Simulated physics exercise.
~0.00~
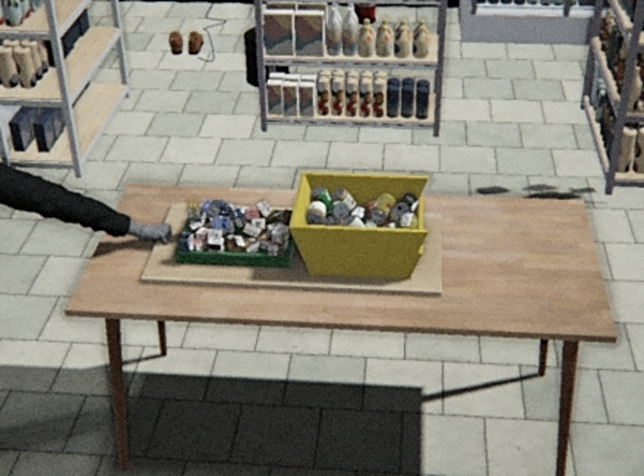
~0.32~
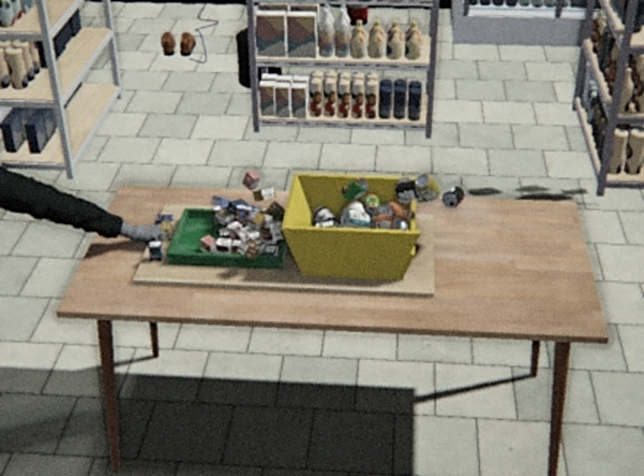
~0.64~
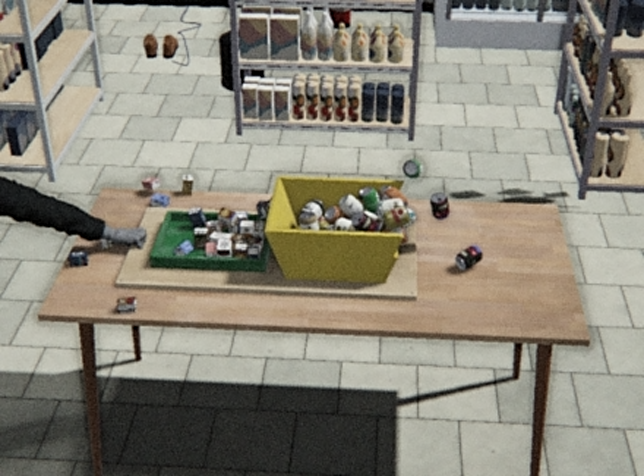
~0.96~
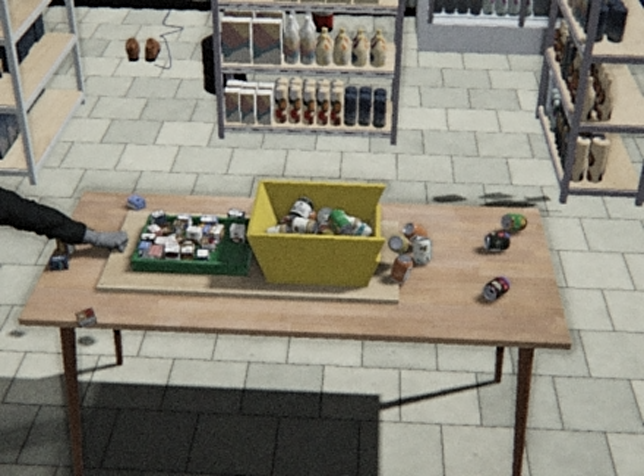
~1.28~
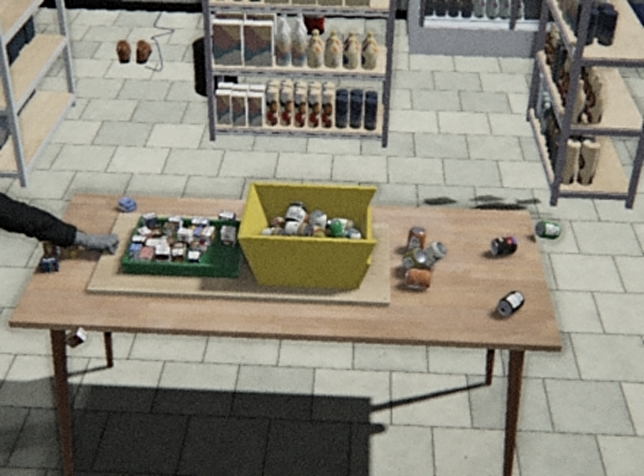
At first, a gloved hand holds the left end of a board on a wooden table, where a green tote of small cartons sits beside a yellow tote of mini cans. As the worker shakes the load, cartons jump from the green tote and cans fly past the yellow tote's low right side. Next, cartons lie scattered around the left of the table while cans land and roll on the right. More cans then spill out close beside the yellow tote. Finally, a green can is at the table's right edge and a carton drops past the front edge, while most pieces remain inside both totes.
